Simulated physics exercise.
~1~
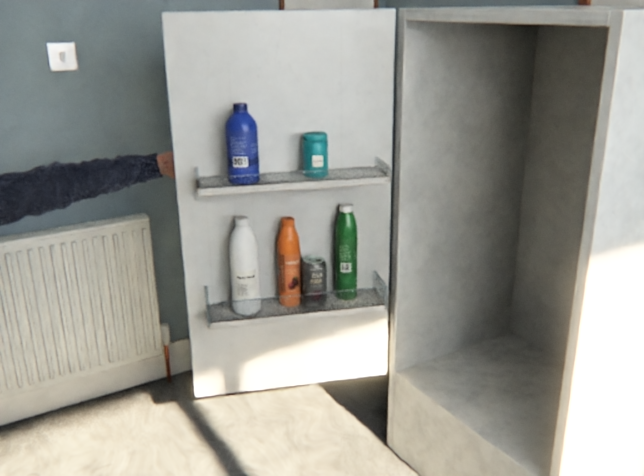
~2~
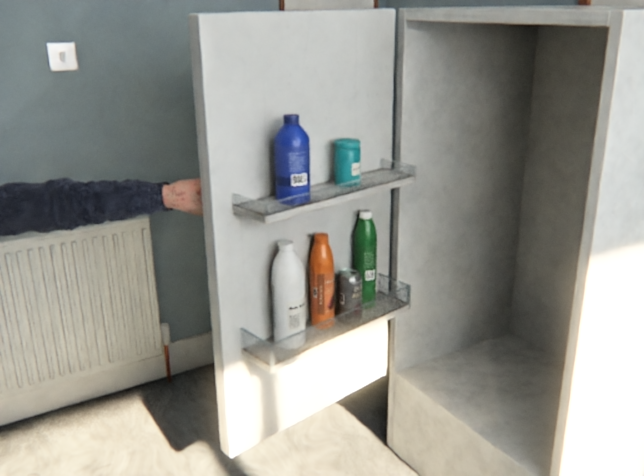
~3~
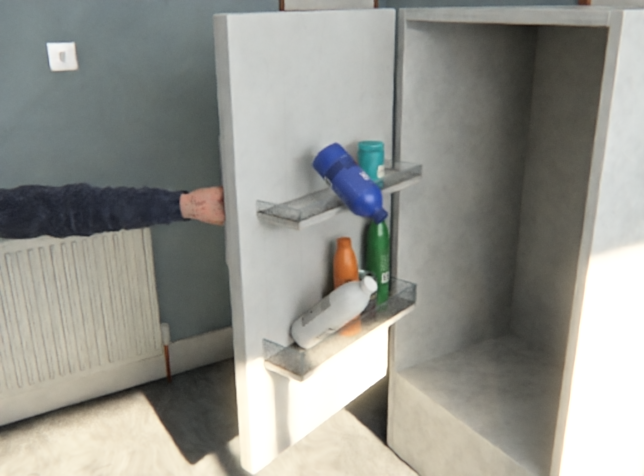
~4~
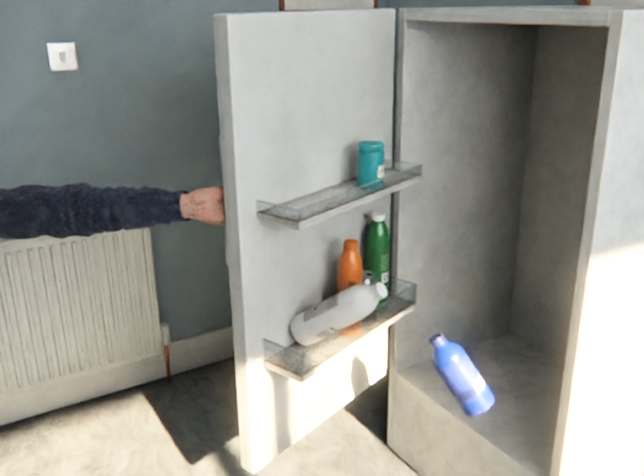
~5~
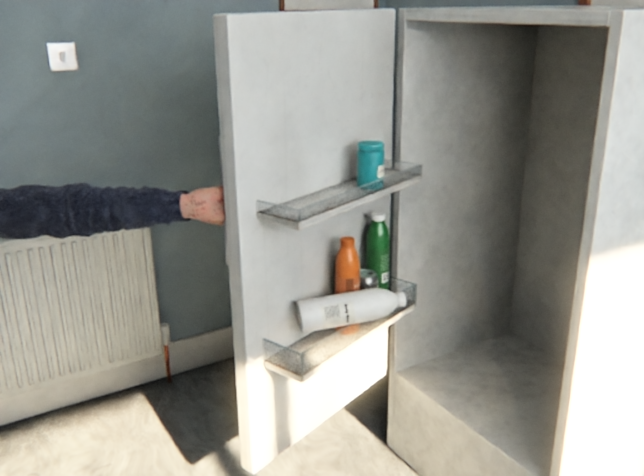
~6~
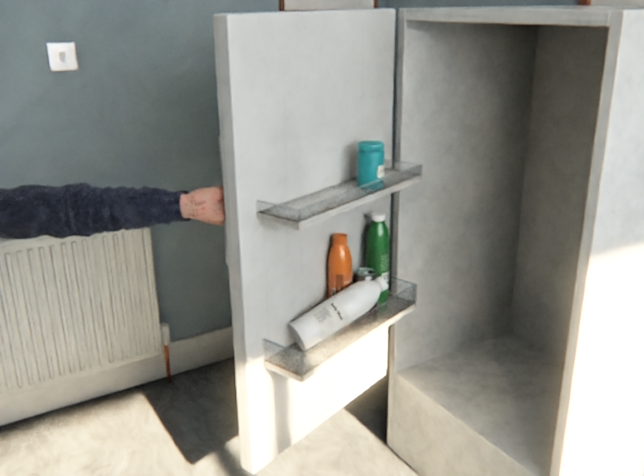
The clip opens on a fridge door standing wide open, with a blue bottle and a turquoise jar on its upper rack and white, orange and green bottles beside a small grey can below. A hand at the door's outer edge pushes it partway towards shut, and the items ride along upright. As the door stops, the blue bottle tips over head first and the white bottle leans to the right. The blue bottle drops past the lower rack and goes out of sight. The white bottle ends lying slanted across the lower rack, while the others remain standing.
